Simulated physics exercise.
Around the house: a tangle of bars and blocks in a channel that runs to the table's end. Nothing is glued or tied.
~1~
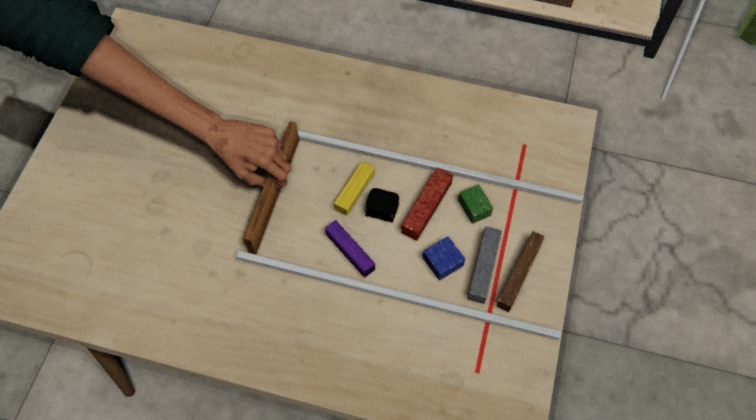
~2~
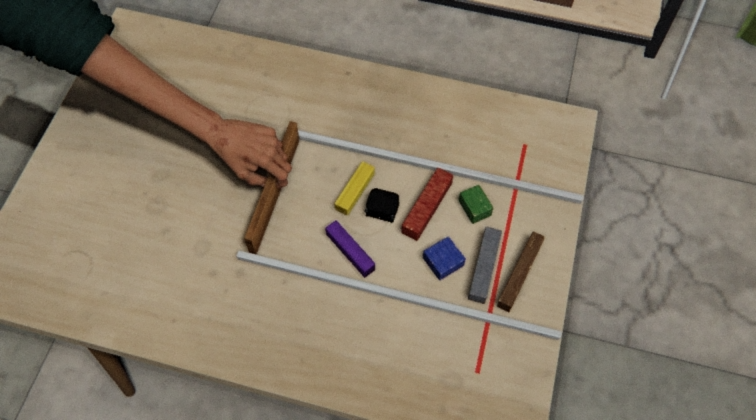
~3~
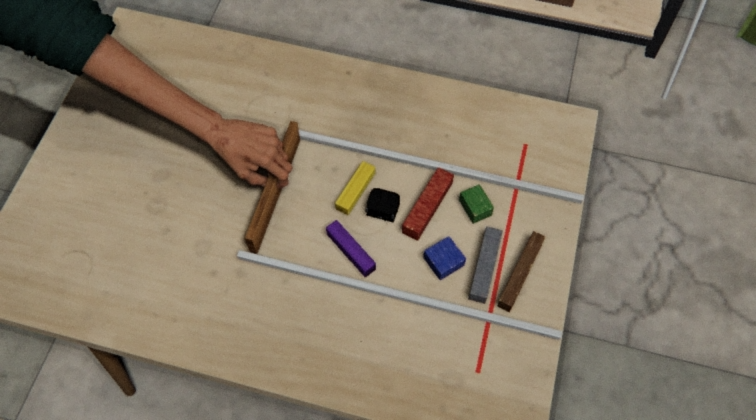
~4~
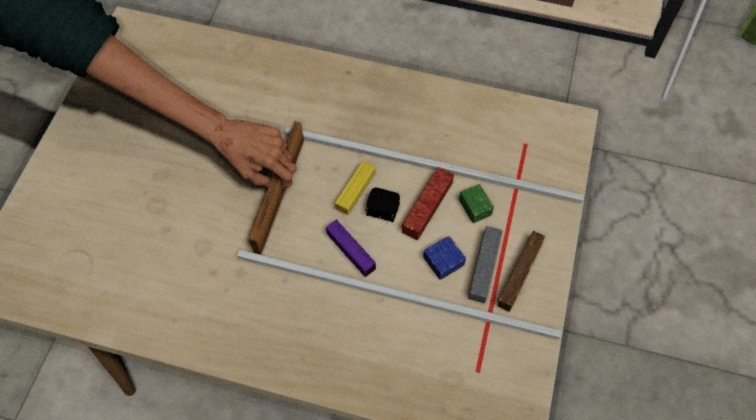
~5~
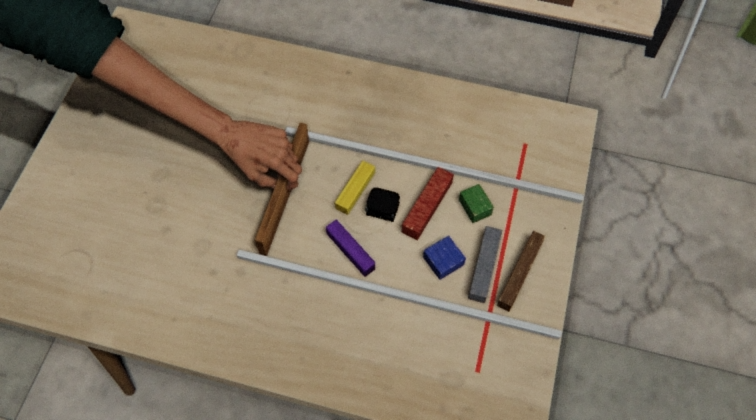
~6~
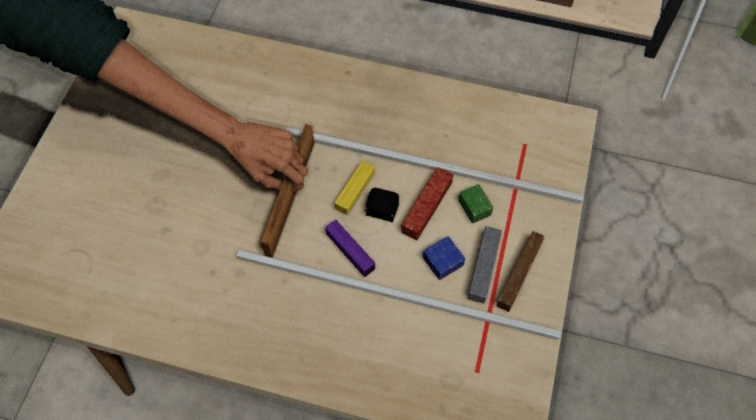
A hand slides a brown wooden board slightly right along a channel toward scattered, unmoving coloured blocks.
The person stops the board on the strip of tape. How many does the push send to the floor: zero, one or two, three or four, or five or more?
Here the number that fall off is one or two.
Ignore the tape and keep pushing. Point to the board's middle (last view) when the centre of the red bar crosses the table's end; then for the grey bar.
At (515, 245) for the red bar; at (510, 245) for the grey bar.
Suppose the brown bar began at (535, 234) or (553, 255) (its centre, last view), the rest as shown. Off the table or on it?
The brown bar tumbles off; drops off.
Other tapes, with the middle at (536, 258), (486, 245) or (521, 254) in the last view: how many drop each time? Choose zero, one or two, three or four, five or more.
The falls would be 3 or 4; no fall at all; three or four.
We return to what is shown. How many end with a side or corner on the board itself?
The number is 2.
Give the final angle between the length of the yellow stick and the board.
Some 0 degrees.
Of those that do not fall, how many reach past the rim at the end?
It comes to 1.
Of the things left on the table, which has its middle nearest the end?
The grey bar.
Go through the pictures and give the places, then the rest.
Brown bar (521, 271); grey bar (485, 265); green block (475, 204); board (273, 187); tape (503, 250), in the first frame.
Grey bar (485, 265); blue block (444, 258), in the second frame.
Green block (476, 204); red bar (428, 204), in the third frame.
Brown bar (522, 271); yellow stick (356, 188), in the fourth frame.
Grey bar (485, 264); purple stick (351, 248), in the fifth frame.
Brown bar (521, 271); grey bar (485, 264); green block (476, 204); board (289, 190); tape (503, 249), in the sixth frame.
Early on, none off yet; brown bar at rest near (521, 271); grey bar at rest near (485, 264); green block at rest near (476, 204).
A while later, none off yet; brown bar at rest near (521, 271); grey bar travelled a little near (497, 270); green block travelled about its own width near (518, 216).
Finally, the number that fall off is one or two; lost, green block and brown bar.
